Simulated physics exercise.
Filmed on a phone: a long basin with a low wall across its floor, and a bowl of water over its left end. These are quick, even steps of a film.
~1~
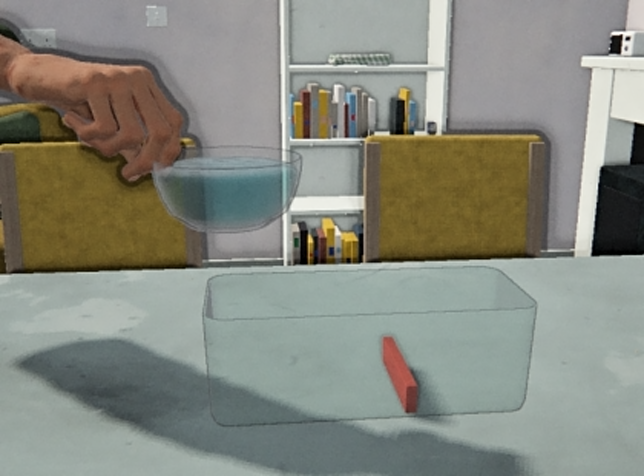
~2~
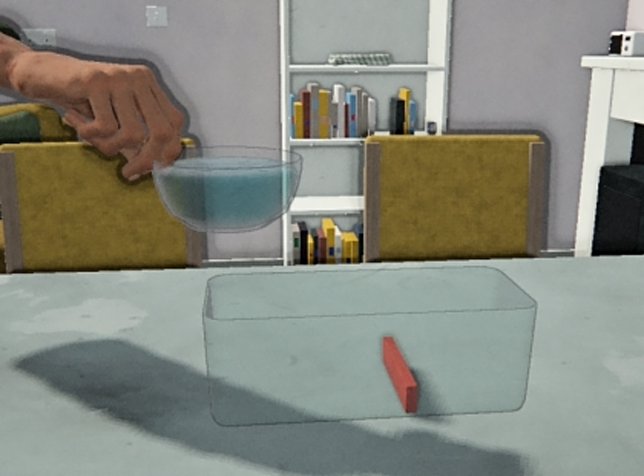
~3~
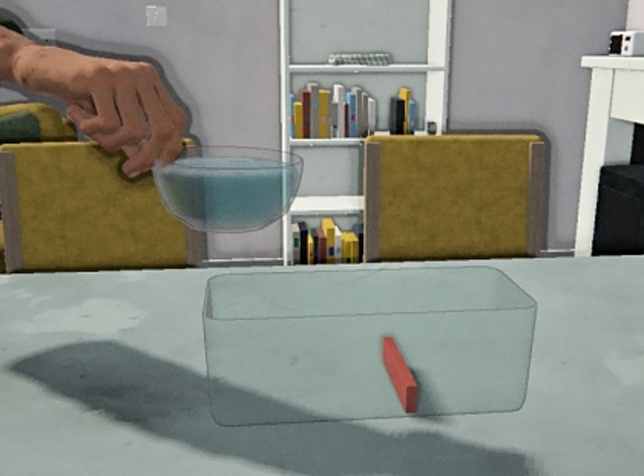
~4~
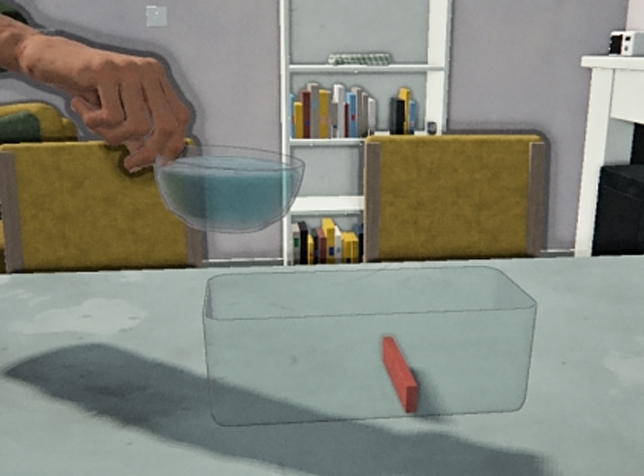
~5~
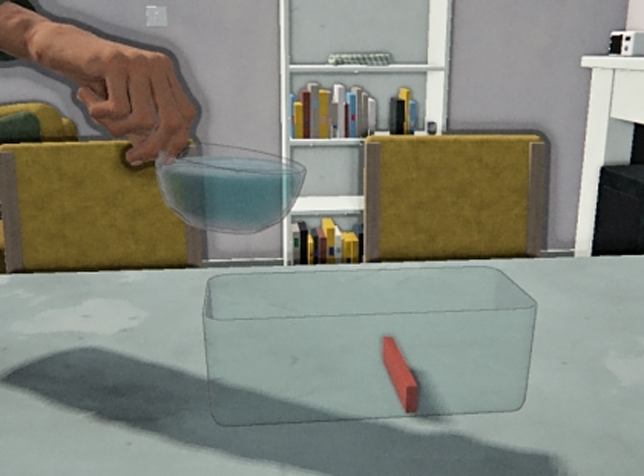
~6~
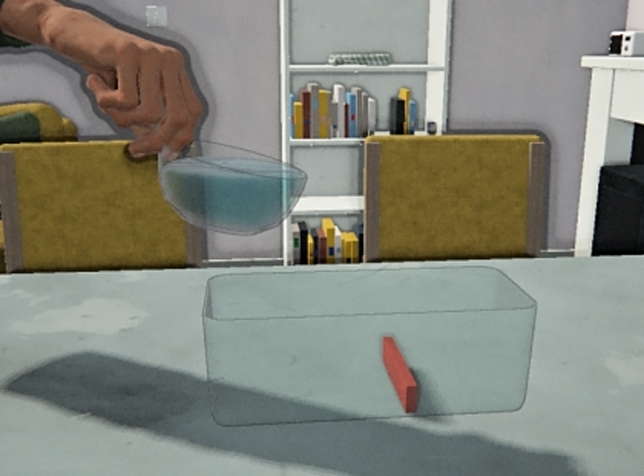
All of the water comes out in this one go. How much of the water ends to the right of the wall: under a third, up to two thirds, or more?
The share right of the wall is less than a third.
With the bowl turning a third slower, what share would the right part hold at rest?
About 10 per cent.
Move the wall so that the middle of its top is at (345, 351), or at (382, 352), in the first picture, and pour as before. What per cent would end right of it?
The first gives 60 %, the second 15 %.
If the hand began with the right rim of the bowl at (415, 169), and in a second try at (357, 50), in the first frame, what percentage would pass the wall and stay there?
Roughly 65 per cent, and 60 per cent.
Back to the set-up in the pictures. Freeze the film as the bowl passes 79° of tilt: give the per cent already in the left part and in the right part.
Left about 30, right about 0.
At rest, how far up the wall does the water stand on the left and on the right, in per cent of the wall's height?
Near 70 on the left, 20 on the right.
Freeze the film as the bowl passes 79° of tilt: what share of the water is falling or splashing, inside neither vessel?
Close to 35 per cent.
A moment on, the bowl is tipped on its side and 30 per cent is still to pour, 32 is left of the wall and 0 right of it.
Next, the bowl is tipped right over and 1 per cent is still to pour, 86 is left of the wall and 9 right of it.
Then the bowl is tipped right over and 0 per cent is still to pour, 83 is left of the wall and 16 right of it.
Later the bowl is tipped right over and 0 per cent is still to pour, 82 is left of the wall and 17 right of it.
Finally, 82 per cent lies left of the wall, 17 right of it and 1 outside.
